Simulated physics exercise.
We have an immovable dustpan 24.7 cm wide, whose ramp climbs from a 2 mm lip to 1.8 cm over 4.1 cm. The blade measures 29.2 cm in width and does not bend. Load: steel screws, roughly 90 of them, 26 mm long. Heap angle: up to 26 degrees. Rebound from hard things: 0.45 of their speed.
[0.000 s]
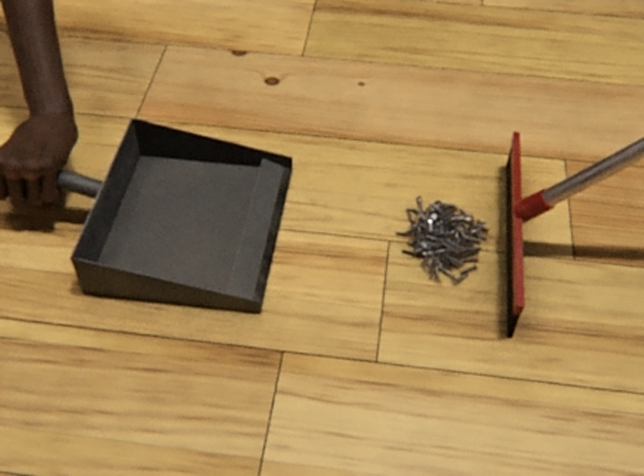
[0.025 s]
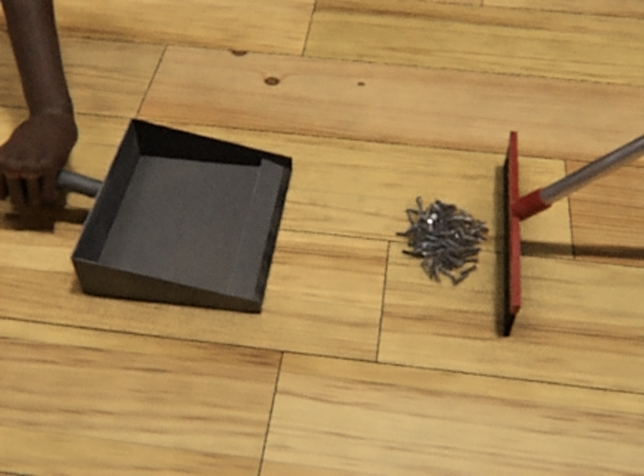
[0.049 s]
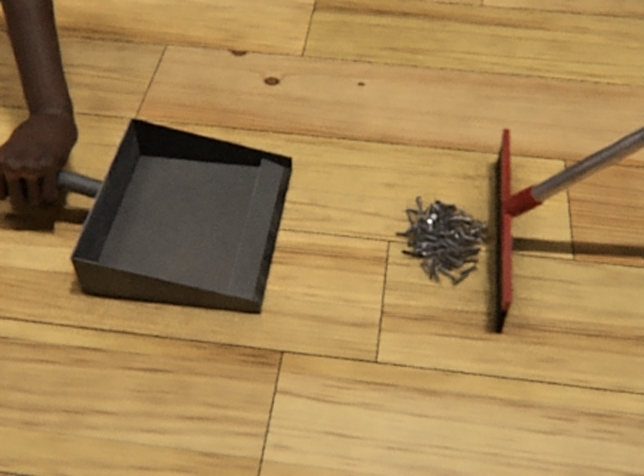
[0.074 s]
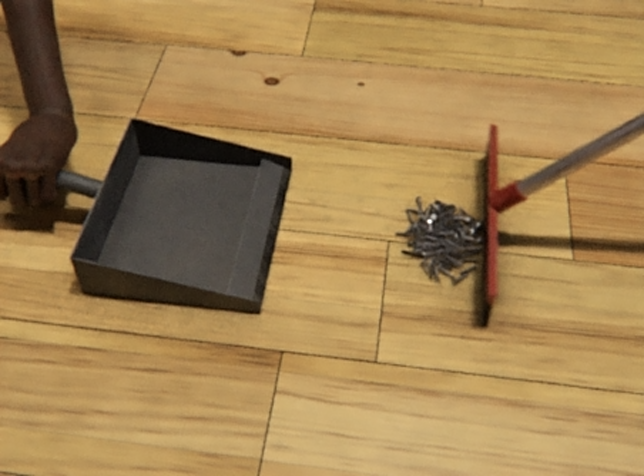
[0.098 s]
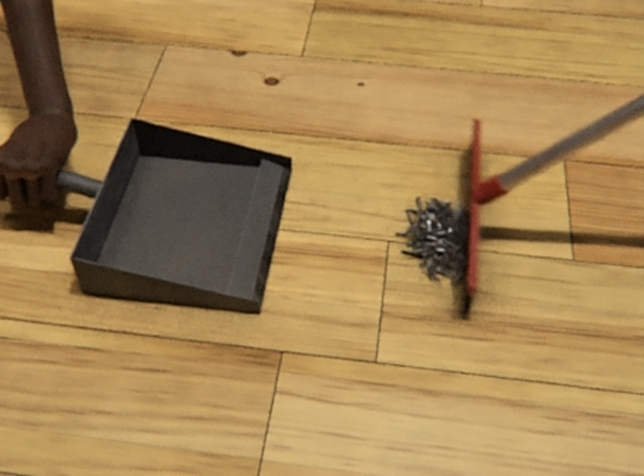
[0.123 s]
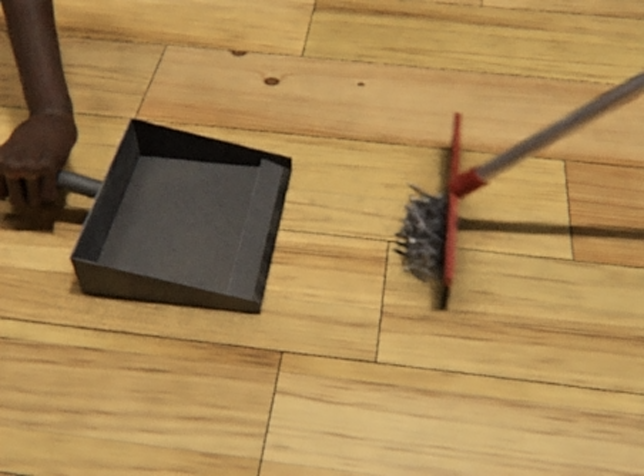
A red-backed blade on a long handle starts just right of a small heap of steel screws on a wooden floor, then slides left. It meets the heap and bunches the screws against its face, nudging them slightly left, while a hand at left holds a dark dustpan still.
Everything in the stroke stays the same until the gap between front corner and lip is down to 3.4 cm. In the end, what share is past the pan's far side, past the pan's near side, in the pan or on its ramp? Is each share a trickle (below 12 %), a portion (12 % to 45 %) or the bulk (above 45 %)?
My prediction: Far side: An intermediate share. Near side: A minor share. Pan: An intermediate share.
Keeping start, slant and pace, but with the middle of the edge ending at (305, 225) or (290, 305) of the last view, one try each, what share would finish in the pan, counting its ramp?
Some 55 and 45 per cent.
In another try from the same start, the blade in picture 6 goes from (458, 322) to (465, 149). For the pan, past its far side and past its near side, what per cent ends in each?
Per cent by place - pan 30, far side 0, near side 5.
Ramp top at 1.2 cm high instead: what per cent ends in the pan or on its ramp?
In that case roughly 40 percent.
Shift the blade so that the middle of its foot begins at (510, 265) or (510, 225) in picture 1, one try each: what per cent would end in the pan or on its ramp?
The two tries give about 35 % and about 35 %.
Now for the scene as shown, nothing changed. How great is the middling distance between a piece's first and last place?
24 cm, roughly.
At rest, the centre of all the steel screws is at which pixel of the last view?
Approximately (282, 195) in the last view.
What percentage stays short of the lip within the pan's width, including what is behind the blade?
I'd say close to 40 per cent of them.
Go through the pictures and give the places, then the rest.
Blade from (518, 309) to (515, 140), moved 0.0 cm, 0 of the pieces shifted so far; middle of the pieces at (437, 236); pan at (180, 226), in the first frame.
Blade from (515, 308) to (513, 139), moved 0.4 cm, 0 of the pieces shifted so far; middle of the pieces at (437, 236), in the second frame.
Blade from (507, 305) to (505, 137), moved 1.4 cm, 0 of the pieces shifted so far; middle of the pieces at (436, 236), in the third frame.
Blade from (492, 299) to (493, 133), moved 3.2 cm, 1 of the pieces shifted so far; middle of the pieces at (436, 236), in the fourth frame.
Blade from (472, 291) to (477, 127), moved 5.5 cm, 47 of the pieces shifted so far; middle of the pieces at (435, 235), in the fifth frame.
Blade from (449, 281) to (457, 121), moved 8.4 cm, 87 of the pieces shifted so far; middle of the pieces at (428, 232); pan at (180, 226). Its pace works out near 1.16 m/s, heading 21 degrees away from the viewer's side, in the sixth frame.
After 0.22 s, middle of the blade 12 cm from the lip; 0 % over the lip, far side 5 %, near side 0 %.
After 0.29 s, middle of the blade 5 cm from the lip; 0 % over the lip, far side 15 %, near side 0 %.
Then, at 0.49 s, middle of the blade 4 cm from the lip; 40 % over the lip, far side 20 %, near side 0 %.
By 2.0 s all is still; far side 20 %, near side 0 %, pan 35 %, in front of the lip or behind the blade 40 %.
